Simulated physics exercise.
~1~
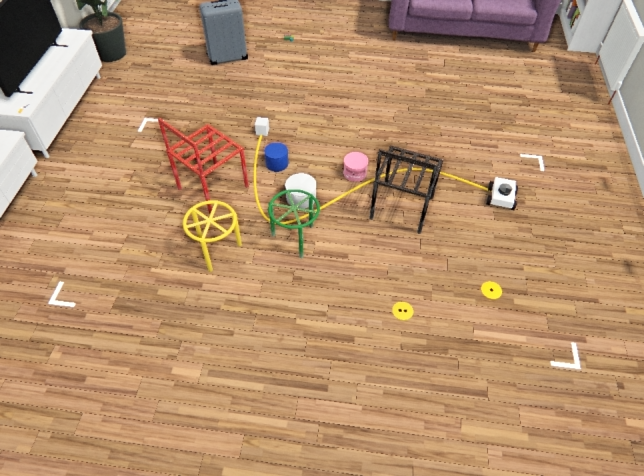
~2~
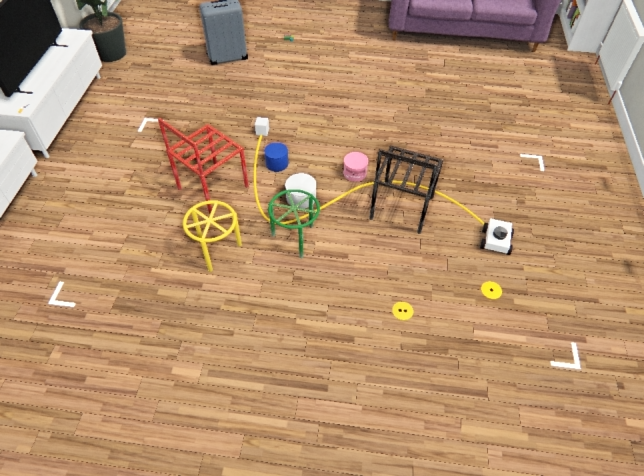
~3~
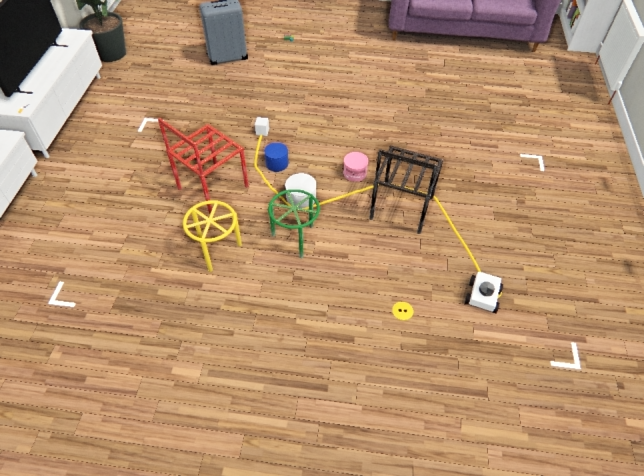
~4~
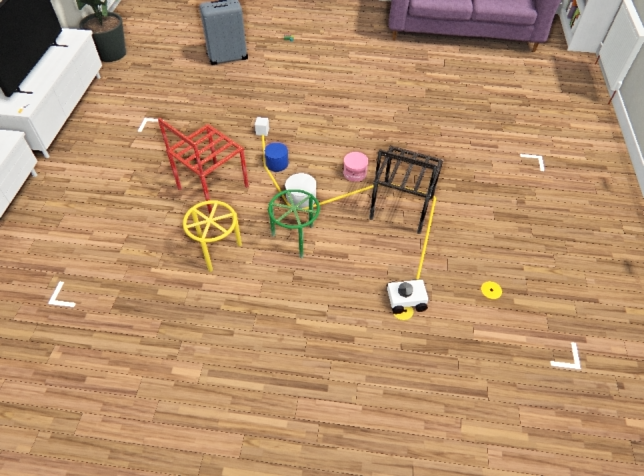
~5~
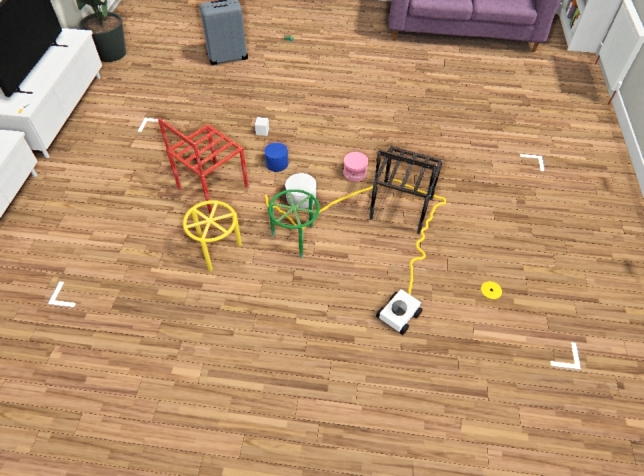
On a living-room floor, a small cart drives down then left, pulling its yellow lead's plug free.
